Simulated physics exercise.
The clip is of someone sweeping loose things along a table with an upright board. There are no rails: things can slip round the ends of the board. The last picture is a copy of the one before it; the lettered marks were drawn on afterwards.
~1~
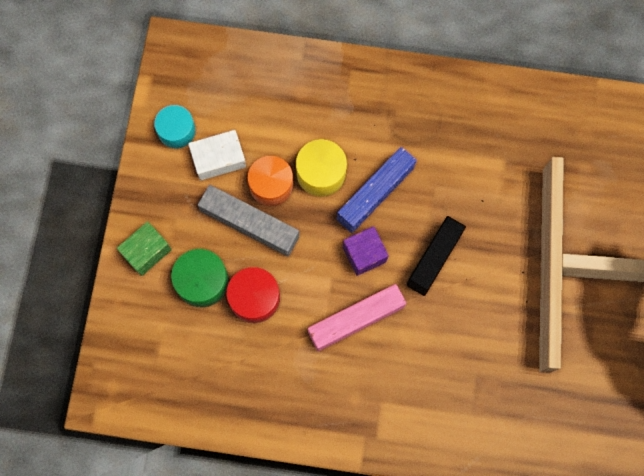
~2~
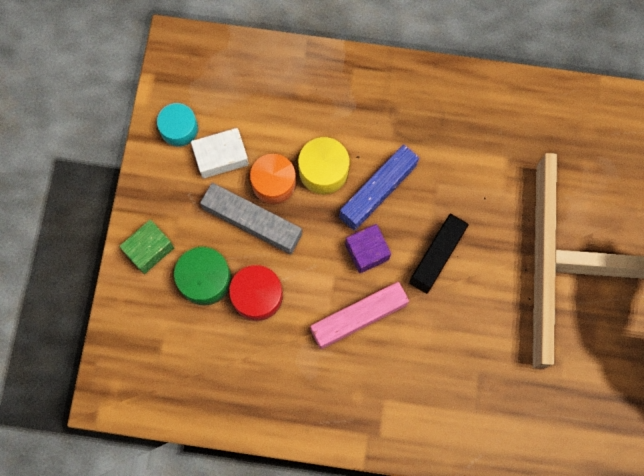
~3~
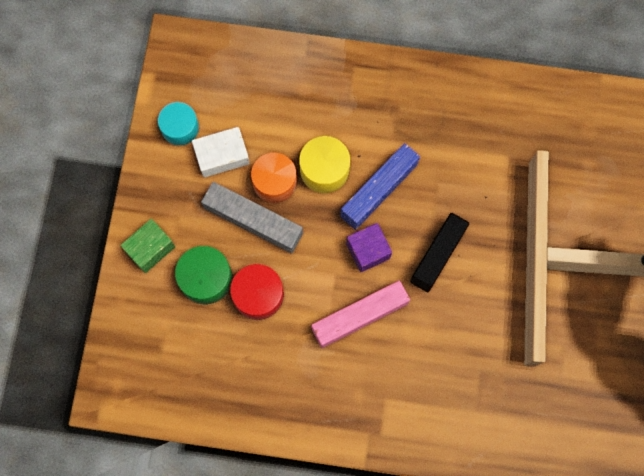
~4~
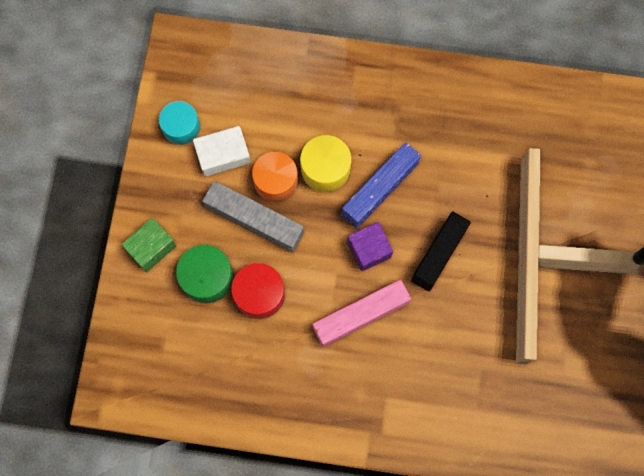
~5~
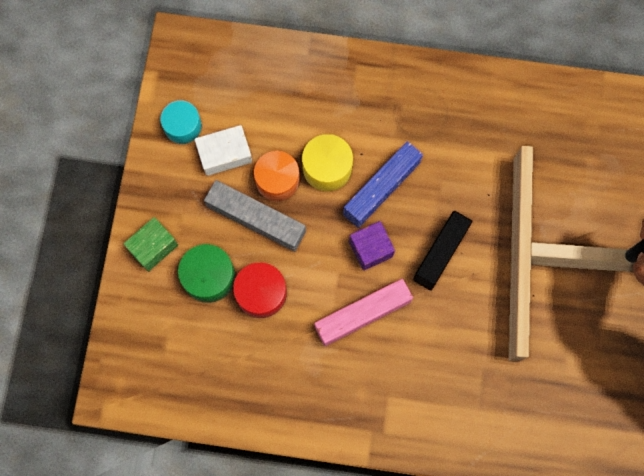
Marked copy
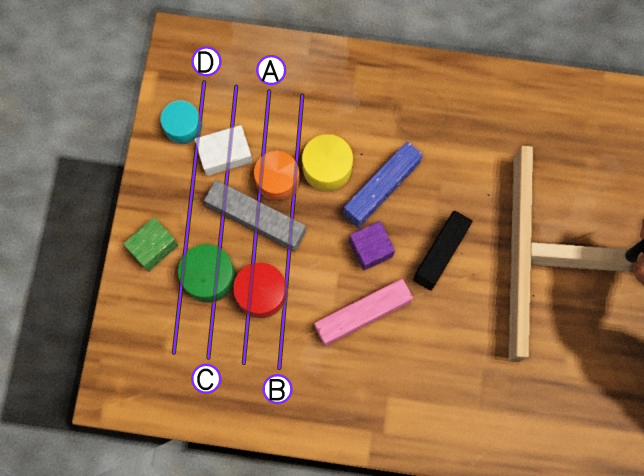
In this clip, a wooden board attached to a handle slides slowly a short way left across a wooden table, approaching a black stick, while the scattered colourful blocks, bars and round tins remain in place, untouched.
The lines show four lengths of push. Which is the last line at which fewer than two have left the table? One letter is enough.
C.
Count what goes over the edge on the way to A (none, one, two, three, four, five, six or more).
By then, none.
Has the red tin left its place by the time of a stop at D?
Yes.
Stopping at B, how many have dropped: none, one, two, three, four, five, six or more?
In all, none.
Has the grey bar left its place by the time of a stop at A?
Yes.
On the marked copy, A at (257, 222); B at (291, 227); C at (223, 217); D at (190, 212).
Following C. Soon after the start, board (416, 233); pink bar (349, 318); blue bar (377, 185).
Later, board (309, 218); grey bar (199, 203); white block (217, 147).
In the end, board (224, 206); green block (112, 224); turquoise tin (154, 91); none fallen.
As for the rest, A is within the limit but short; B is within the limit but short; D drops two.
